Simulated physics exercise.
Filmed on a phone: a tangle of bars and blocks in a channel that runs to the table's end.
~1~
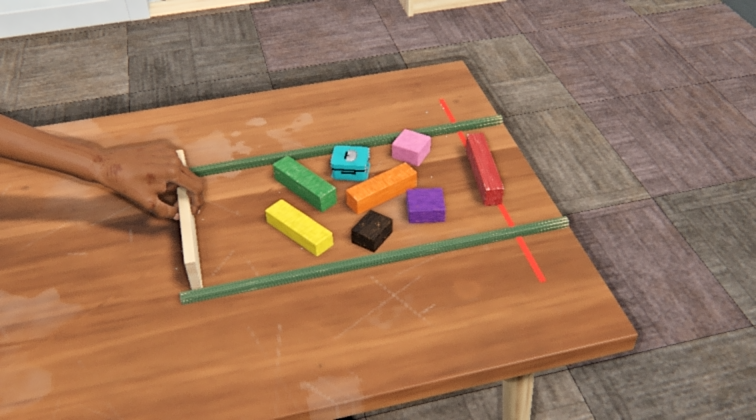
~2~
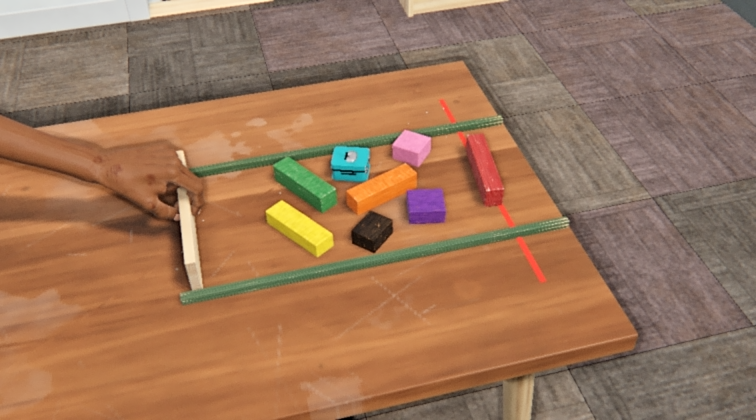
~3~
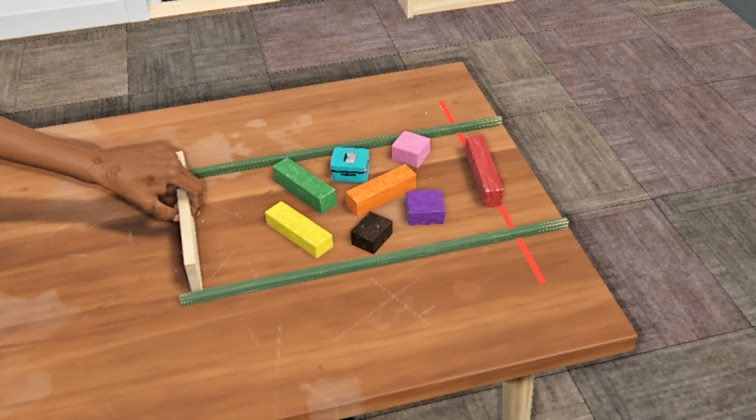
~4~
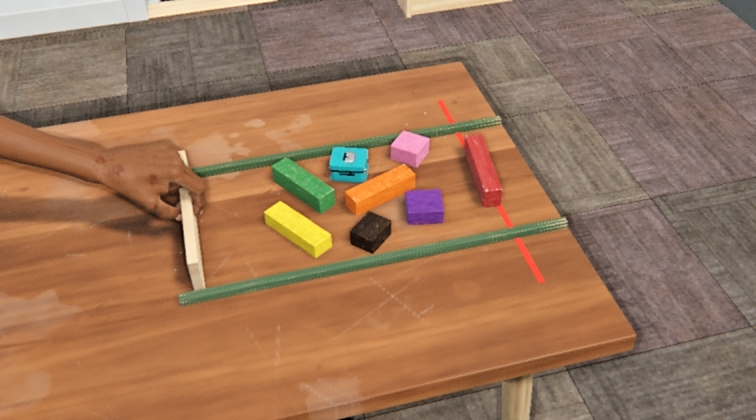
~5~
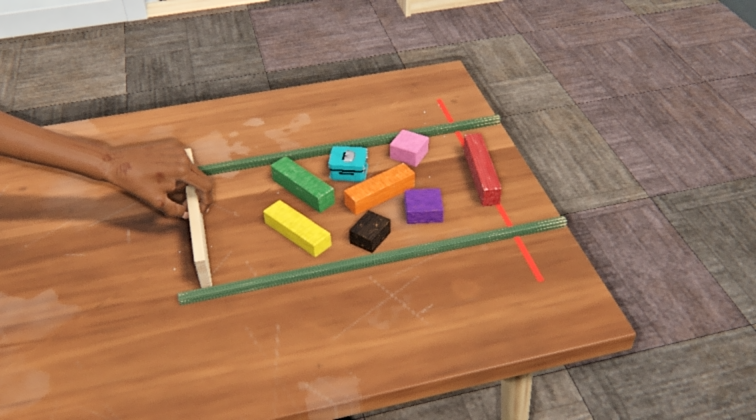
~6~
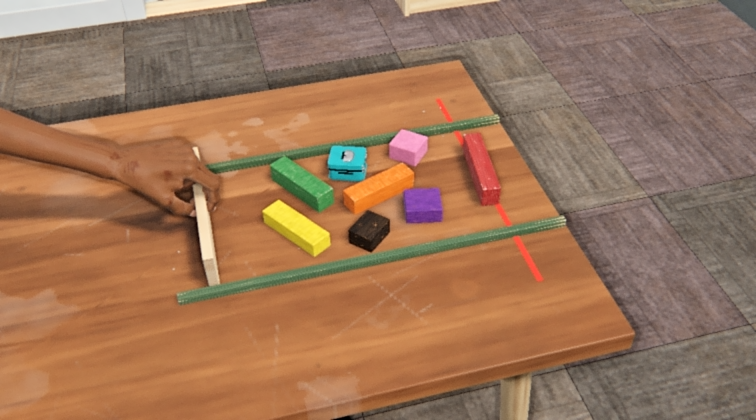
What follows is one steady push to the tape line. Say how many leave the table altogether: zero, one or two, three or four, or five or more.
Outcome: The number that fall off is three or four.
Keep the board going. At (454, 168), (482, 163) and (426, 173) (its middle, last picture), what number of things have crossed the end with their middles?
It would be 1, 4 and 0.
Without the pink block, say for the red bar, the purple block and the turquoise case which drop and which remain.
The red bar falls; the purple block is lost; the turquoise case is kept.
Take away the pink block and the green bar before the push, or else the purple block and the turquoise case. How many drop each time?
1 in the first case, 2 in the second.
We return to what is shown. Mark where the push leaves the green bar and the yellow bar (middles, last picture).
About (493, 150), and the other about (504, 192).
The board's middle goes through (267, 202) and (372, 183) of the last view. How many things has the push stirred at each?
At the one place 1, at the other 8.
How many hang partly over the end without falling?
That would be 2.
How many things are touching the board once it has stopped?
2 of them.
Soon after, none off yet; red bar at rest near (481, 168); pink block at rest near (408, 148); purple block at rest near (423, 205).
After that, none off yet; red bar displaced a little near (507, 166); pink block displaced well along near (453, 137); purple block displaced about its own width near (469, 191).
In the end, the number that fall off is three or four; gone, orange bar, purple block, pink block and red bar.
